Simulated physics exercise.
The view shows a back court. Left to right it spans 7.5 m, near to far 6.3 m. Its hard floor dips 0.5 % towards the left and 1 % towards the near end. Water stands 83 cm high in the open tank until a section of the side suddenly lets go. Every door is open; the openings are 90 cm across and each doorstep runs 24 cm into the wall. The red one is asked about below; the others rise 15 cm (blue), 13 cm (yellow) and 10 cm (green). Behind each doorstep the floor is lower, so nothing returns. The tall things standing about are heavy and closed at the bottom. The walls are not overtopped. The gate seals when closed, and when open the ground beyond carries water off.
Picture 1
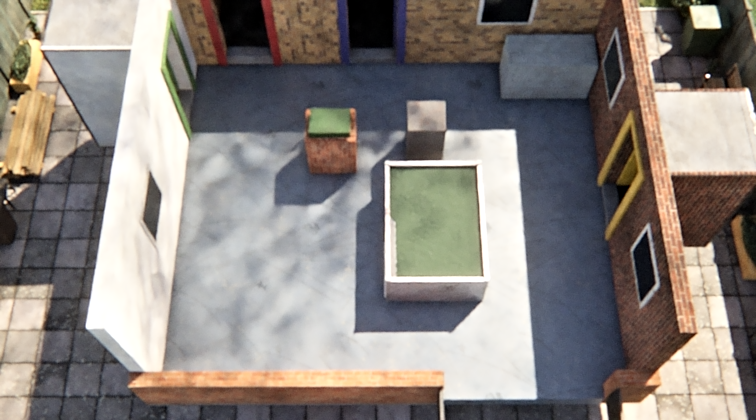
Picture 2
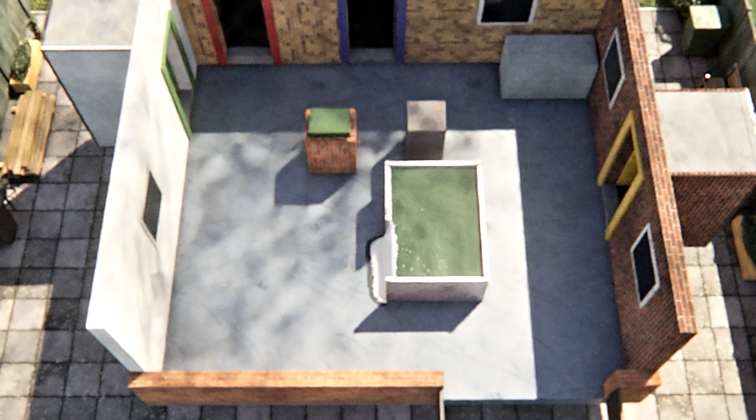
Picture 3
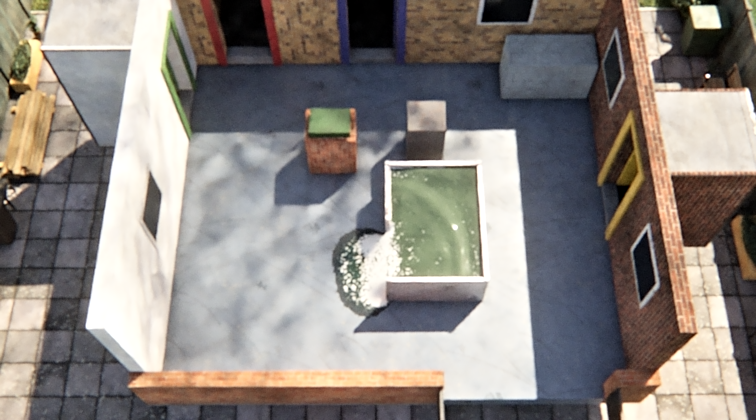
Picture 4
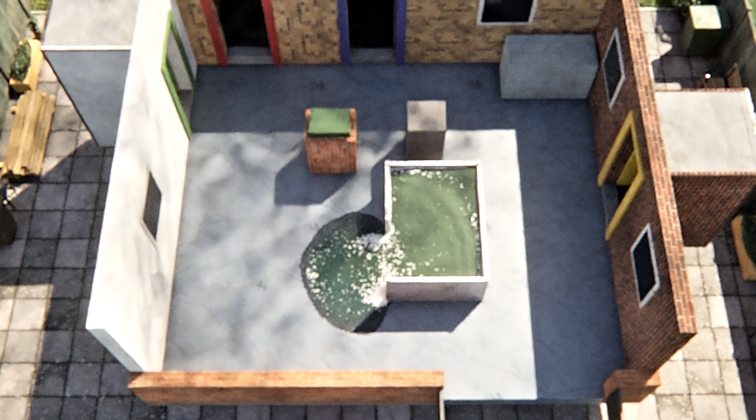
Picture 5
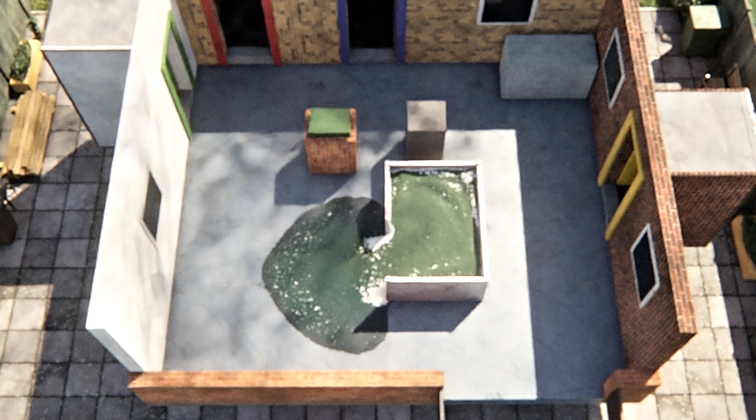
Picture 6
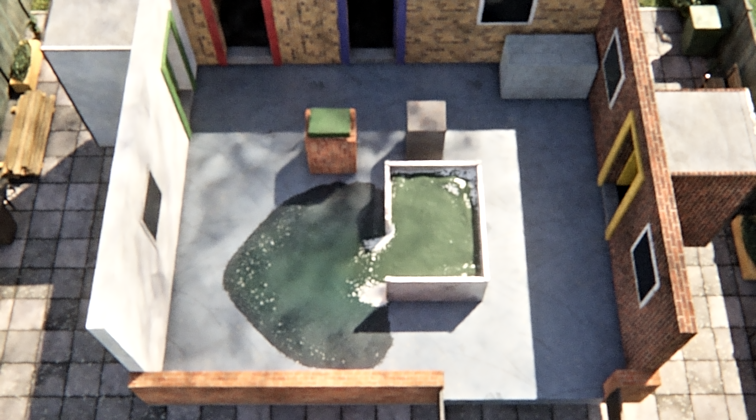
Green water pours from the open tank's left side and spreads leftward across the floor.
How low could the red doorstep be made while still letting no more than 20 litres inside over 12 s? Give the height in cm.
Close to 12.5 cm is just enough.
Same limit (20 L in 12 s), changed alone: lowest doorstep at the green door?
Roughly 10.5 cm at green.
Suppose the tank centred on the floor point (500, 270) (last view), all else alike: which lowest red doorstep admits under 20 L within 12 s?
About 14.5 cm.
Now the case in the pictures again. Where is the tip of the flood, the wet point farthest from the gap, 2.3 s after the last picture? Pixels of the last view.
Near (197, 71).
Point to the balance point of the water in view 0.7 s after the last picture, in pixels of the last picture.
Near (364, 262).
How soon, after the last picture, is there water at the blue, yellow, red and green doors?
Arrival: Blue 3.6 s, yellow 8.0 s, red 2.4 s, green 1.4 s.
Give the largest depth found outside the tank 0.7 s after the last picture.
Up to some 42 cm.
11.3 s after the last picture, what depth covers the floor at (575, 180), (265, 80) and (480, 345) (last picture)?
About 6, 6 and 3 cm.
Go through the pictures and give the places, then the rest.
Still water, 83 cm deep, in the open tank at (435, 221); the red door at (243, 31) is dry, in the first picture.
The front is at (370, 257), 0.3 m from the gap at (389, 263); 0.3 m2 of floor is wet, 83 cm left at the back, in the second picture.
The front is at (339, 270), 0.9 m from the gap at (389, 264); 1.0 m2 of floor is wet, 81 cm left at the back, in the third picture.
The gap is at (389, 264), the front 1.4 m out at (307, 276); the back of the open tank holds 73 cm, in the fourth picture.
The gap is at (389, 264), the front 2.1 m out at (268, 280); the back of the open tank holds 70 cm, in the fifth picture.
Water pours out at (389, 264) and has run 2.7 m, to (229, 284); about 5 cm deep outside, 69 cm at the back; the red door at (243, 31), 5.1 m from the gap, is still 3.1 m from the nearest water, in the sixth picture.
Then, 0.7 s after the last picture water covers 30 % of the floor, deepest (42 cm) near (385, 279); it has not reached the red door.
Then, 2.3 s after the last picture water covers 40 % of the floor, deepest (32 cm) near (263, 374); it has not reached the red door.
Then, 11.3 s after the last picture water covers 95 % of the floor, deepest (10 cm) near (172, 291); 6 cm at the red door, 0 litres in over its 23 cm doorstep.
At the red door as built, the water peaked near 18 cm, 4.5 s after the last picture.
With a doorstep of 9.5 cm, 59 litres would have come in within the 12 s; with 15.5 cm, 3 litres. So under 20 litres takes about 12.5 cm.
